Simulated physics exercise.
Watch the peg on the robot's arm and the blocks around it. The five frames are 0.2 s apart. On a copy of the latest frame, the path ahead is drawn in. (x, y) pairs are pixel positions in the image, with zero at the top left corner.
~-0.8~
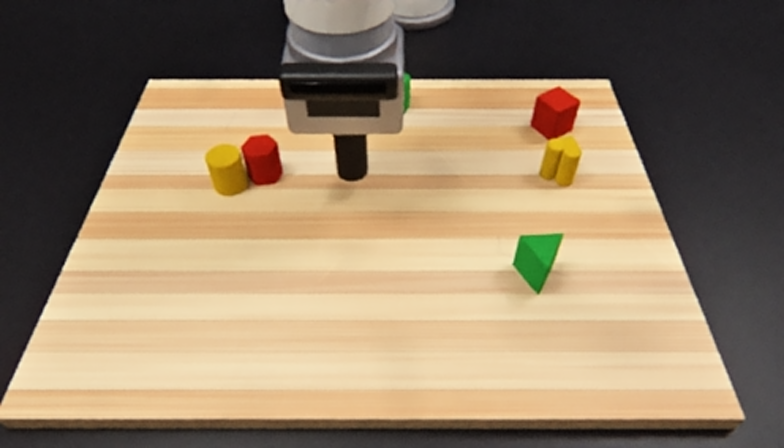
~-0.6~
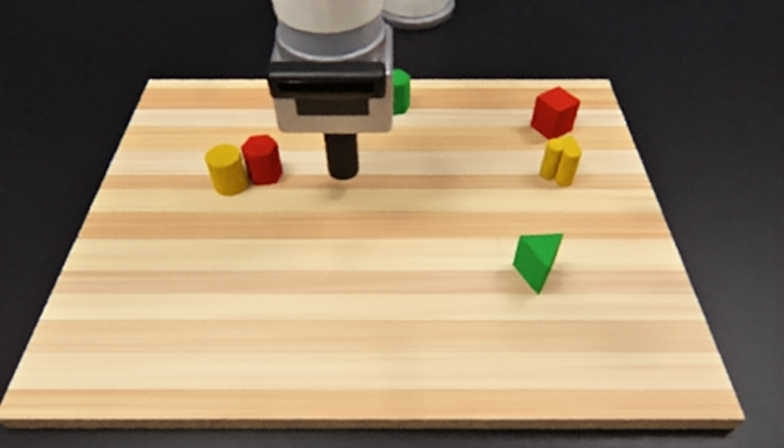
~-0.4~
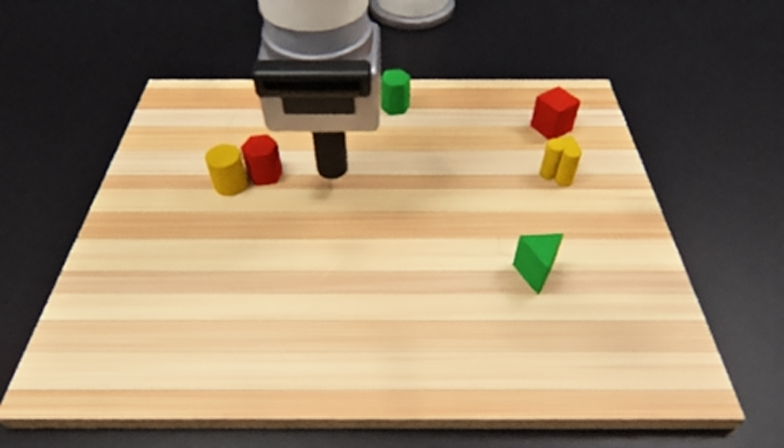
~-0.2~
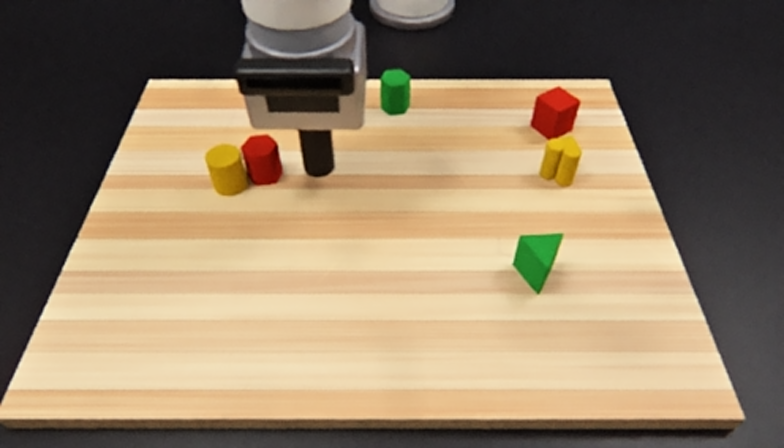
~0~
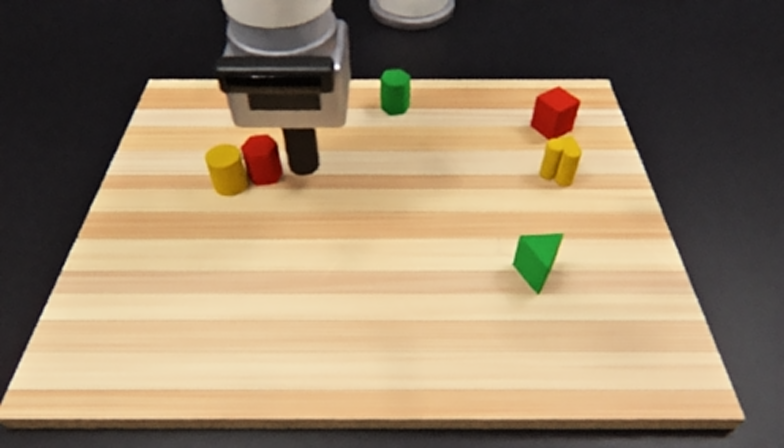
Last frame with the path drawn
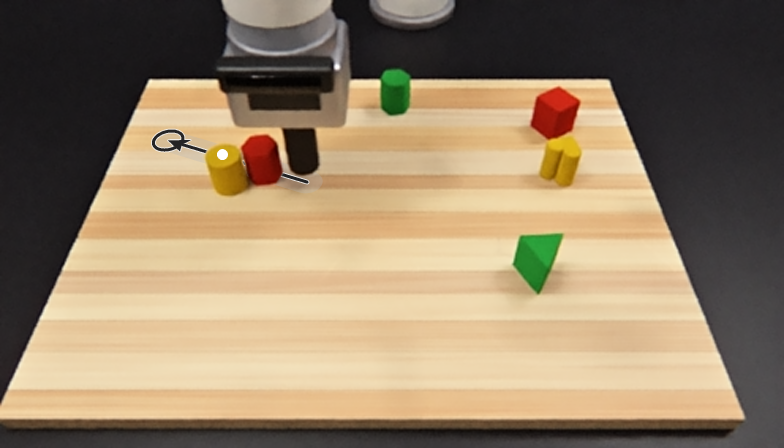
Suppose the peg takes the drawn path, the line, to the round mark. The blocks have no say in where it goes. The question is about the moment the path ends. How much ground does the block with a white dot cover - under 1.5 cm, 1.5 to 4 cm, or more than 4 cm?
It falls in the 1.5 to 4 cm band.
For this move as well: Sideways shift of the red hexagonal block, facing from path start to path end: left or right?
It gets pushed left.
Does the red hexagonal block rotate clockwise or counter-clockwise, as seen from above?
Prediction: Counterclockwise.
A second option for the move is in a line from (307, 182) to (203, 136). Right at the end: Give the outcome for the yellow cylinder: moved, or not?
My prediction: It moves.
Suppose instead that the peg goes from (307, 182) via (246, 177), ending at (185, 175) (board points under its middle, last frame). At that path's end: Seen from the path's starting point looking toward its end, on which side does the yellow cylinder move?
Moves left.
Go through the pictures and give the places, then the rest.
Tip of the peg at (352, 171), middles of tops, yellow cylinder at (222, 155), red hexagonal block at (259, 144), in the first frame.
Peg at (344, 170), nothing pushed, in the second frame.
Peg at (333, 169), nothing pushed, in the third frame.
Peg at (320, 167), nothing pushed, in the fourth frame.
Peg at (304, 165), yellow cylinder at (222, 155), red hexagonal block at (259, 144), in the fifth frame.
The line goes straight from (307, 182) to (168, 140); the dot is on the yellow cylinder.
What follows on the original path. One third of the way, peg at (254, 151); yellow cylinder at (199, 157); red hexagonal block at (220, 135), turned 15° anticlockwise.
Two thirds of the way, peg at (206, 136); yellow cylinder at (194, 157); red hexagonal block at (168, 129), turned 55° anticlockwise.
At the end, peg at (162, 124); yellow cylinder at (194, 157); red hexagonal block at (134, 128), turned 135° anticlockwise.
